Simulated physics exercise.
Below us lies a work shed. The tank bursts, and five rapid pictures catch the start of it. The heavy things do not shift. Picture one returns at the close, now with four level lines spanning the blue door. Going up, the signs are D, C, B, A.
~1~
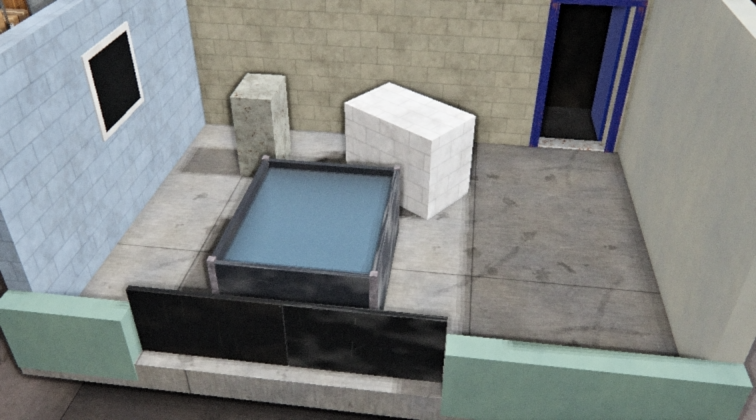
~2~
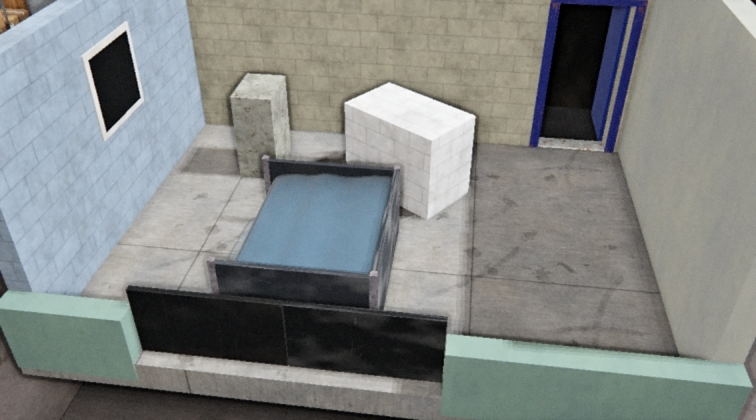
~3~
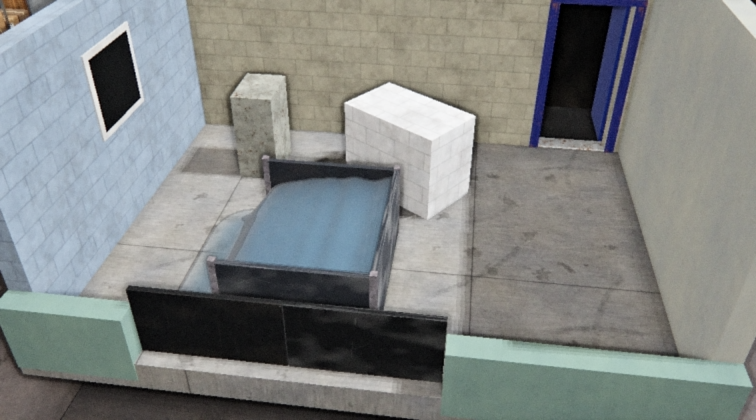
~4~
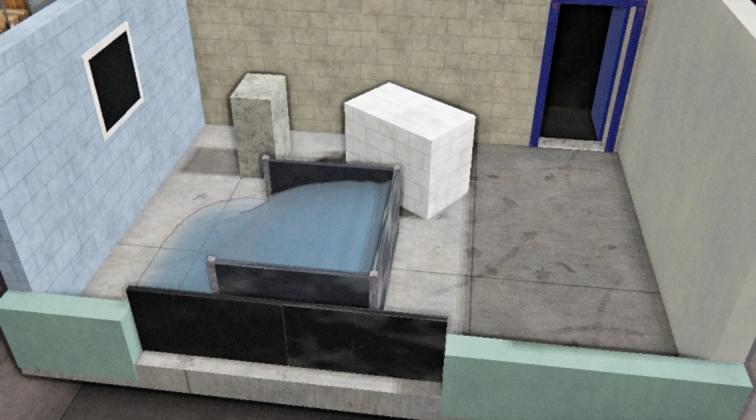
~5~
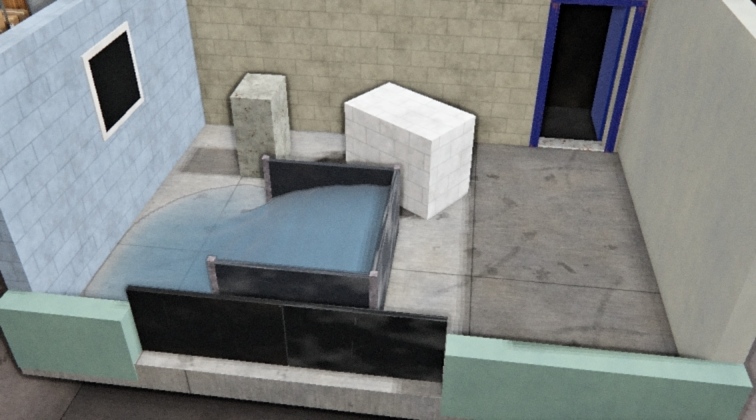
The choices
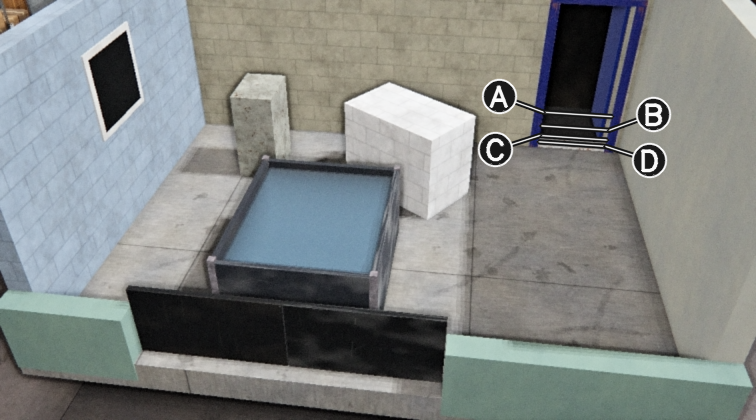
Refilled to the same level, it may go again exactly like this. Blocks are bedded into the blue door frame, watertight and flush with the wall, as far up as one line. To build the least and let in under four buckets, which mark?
Go for D.
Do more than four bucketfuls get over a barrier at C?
No, not at all.
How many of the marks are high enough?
All four.
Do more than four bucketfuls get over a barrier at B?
No, that is safe.
On the marked copy, A at (577, 114); B at (575, 128); C at (573, 137); D at (572, 144); from the bottom up D, C, B, A.
If A is chosen, nothing gets over.
If B is chosen, nothing gets over.
If C is chosen, nothing gets over.
If D is chosen, a splash gets over, under a bucket.
